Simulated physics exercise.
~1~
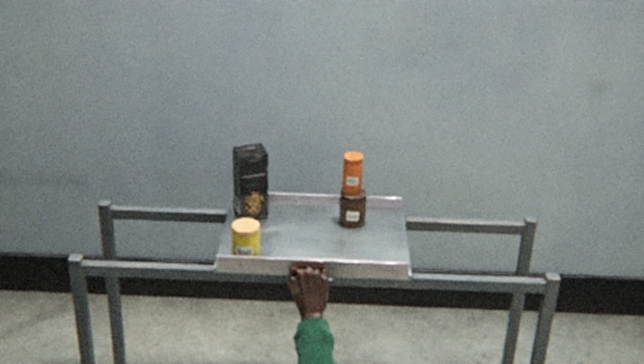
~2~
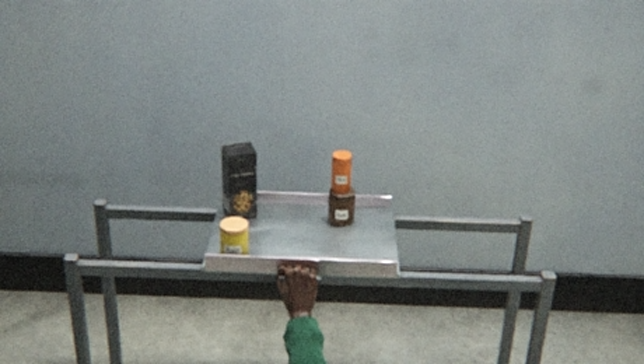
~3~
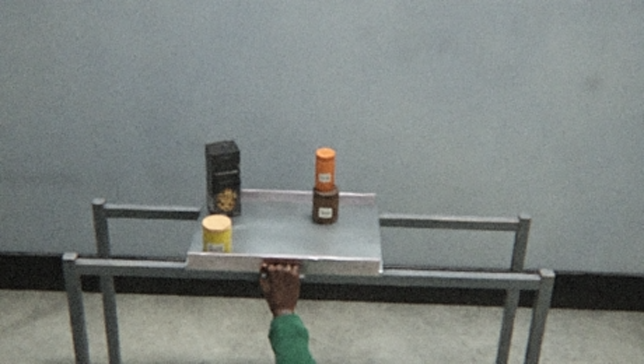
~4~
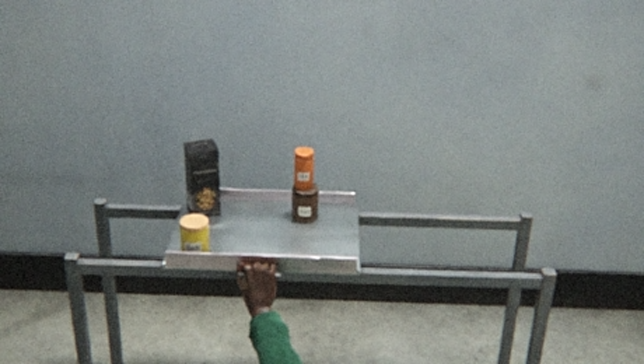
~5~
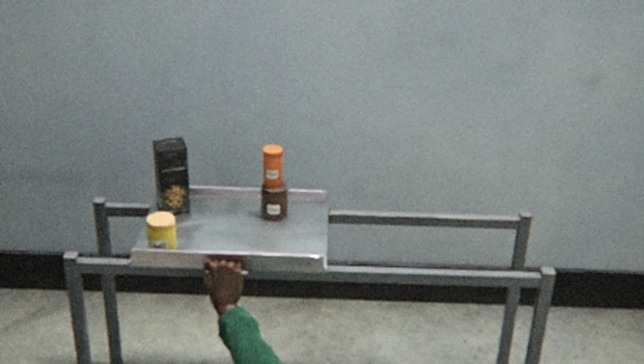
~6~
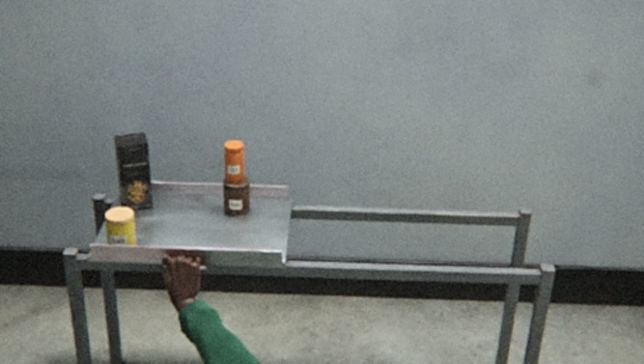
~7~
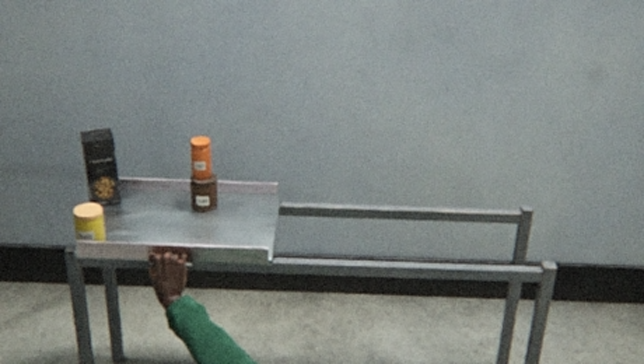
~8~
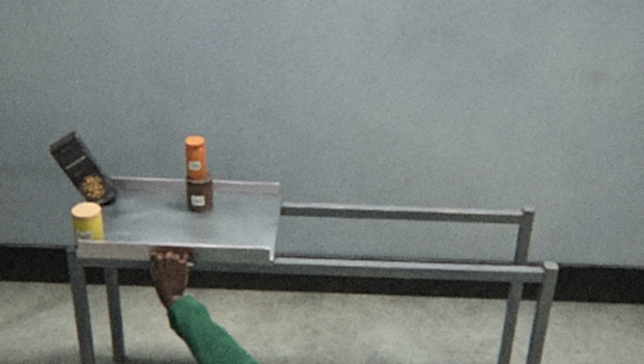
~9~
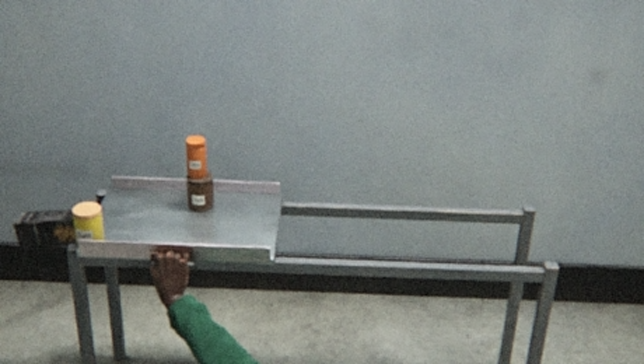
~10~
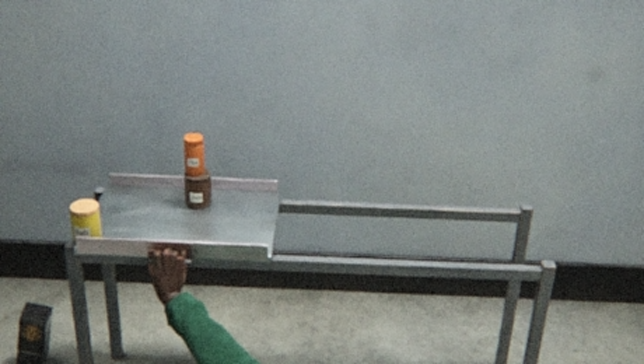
A tall black carton tipped off the left end of a metal tray and fell to the floor after a hand slid the tray left along its rails until it stopped, while the yellow jar and the orange shaker atop the brown jar stayed upright aboard.
